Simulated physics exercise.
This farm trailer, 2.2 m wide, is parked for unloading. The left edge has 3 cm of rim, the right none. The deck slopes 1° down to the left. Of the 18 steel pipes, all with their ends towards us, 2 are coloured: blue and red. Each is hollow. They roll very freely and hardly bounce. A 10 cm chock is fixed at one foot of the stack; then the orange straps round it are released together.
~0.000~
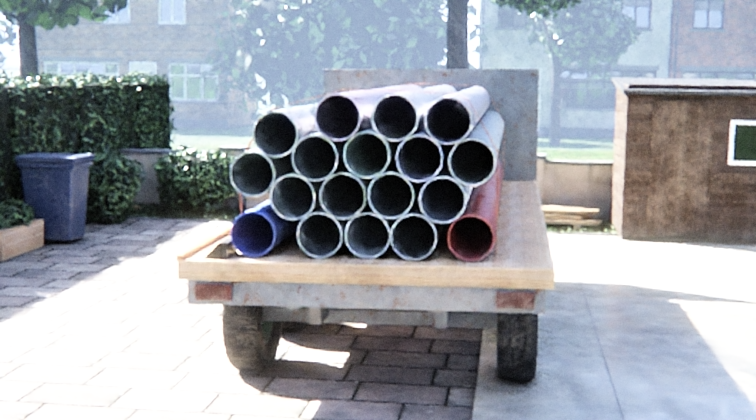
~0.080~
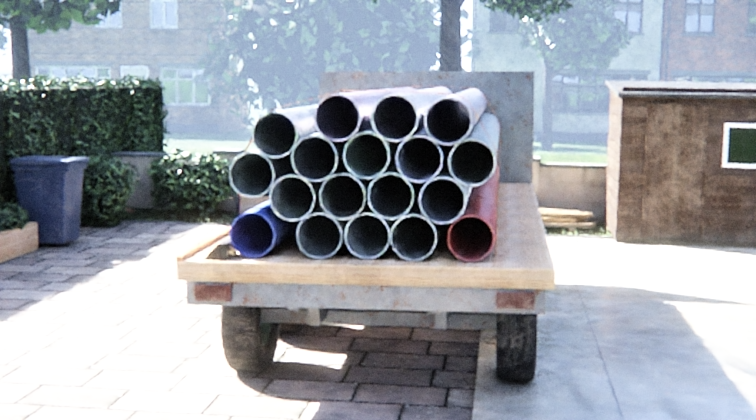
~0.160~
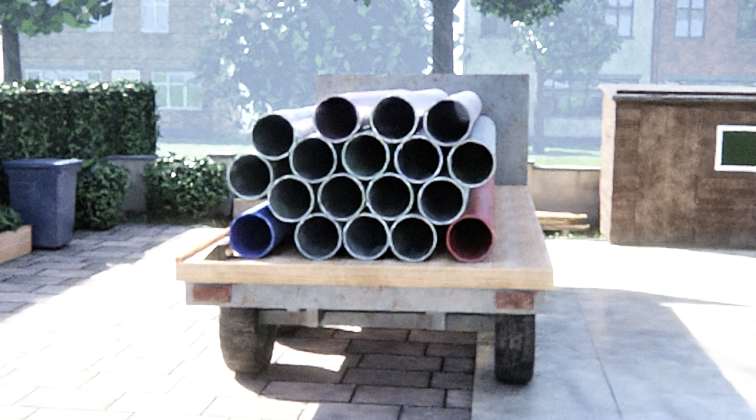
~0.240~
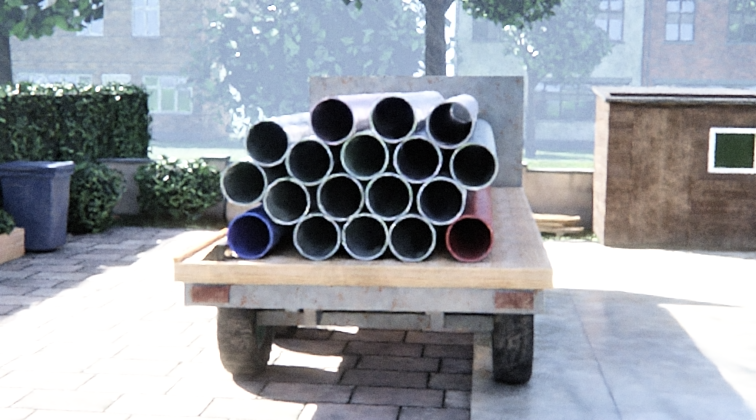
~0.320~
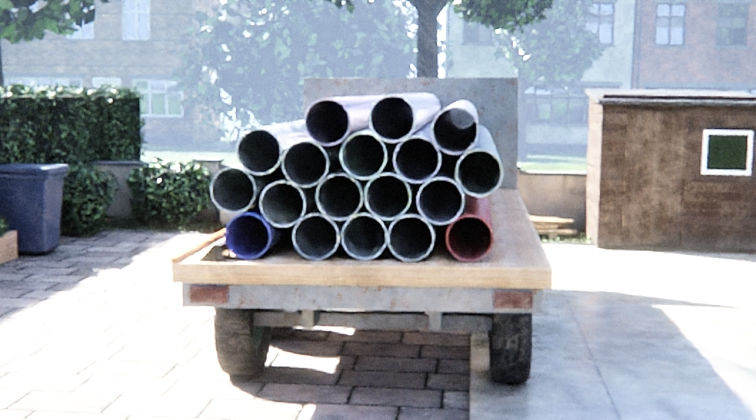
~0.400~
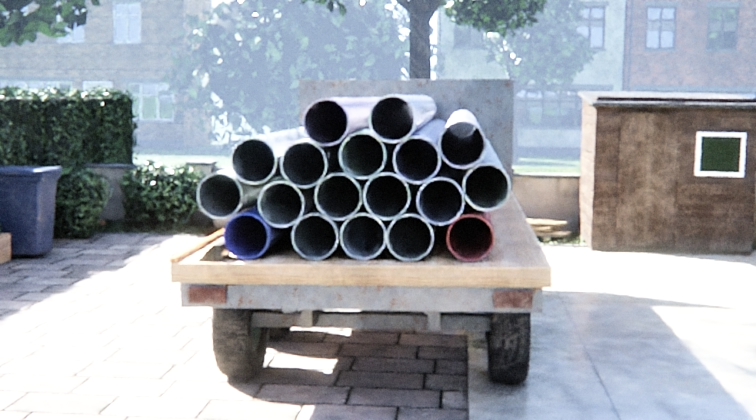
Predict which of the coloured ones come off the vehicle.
Blue is still aboard, red falls off.
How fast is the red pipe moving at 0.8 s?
About 0.5 m/s.
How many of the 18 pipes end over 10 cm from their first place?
In all, 17.
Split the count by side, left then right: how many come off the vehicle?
Left 2, right 9.
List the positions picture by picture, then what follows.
The first frame shows blue (253, 234), red (471, 238); straps tight; chock at (224, 250); the deck slopes 1° down to the left; 5 of the 18 lie on the deck itself.
The second frame shows blue (253, 235), red (471, 239); straps tight.
The third frame shows blue (251, 236), red (470, 239); straps gone.
The fourth frame shows blue (250, 236), red (470, 239); no straps.
The fifth frame shows blue (248, 236), red (470, 239); no straps.
The sixth frame shows blue (247, 236), red (471, 238); no straps; chock at (218, 253).
By 0.8 s, blue is on the deck, 45 cm from the left edge; red is on the deck, 35 cm from the right edge, rolling right; 2 of 18 are off.
By 1.1 s, red is on the deck, 15 cm from the right edge, rolling right; as before, blue; 3 of 18 are off.
By 1.6 s, red is dropping off the right side; as before, blue; 5 of 18 are off.
Finally (7.2 s), blue is on the deck, 45 cm from the left edge; red is on the ground to the right; 11 of 18 are off.
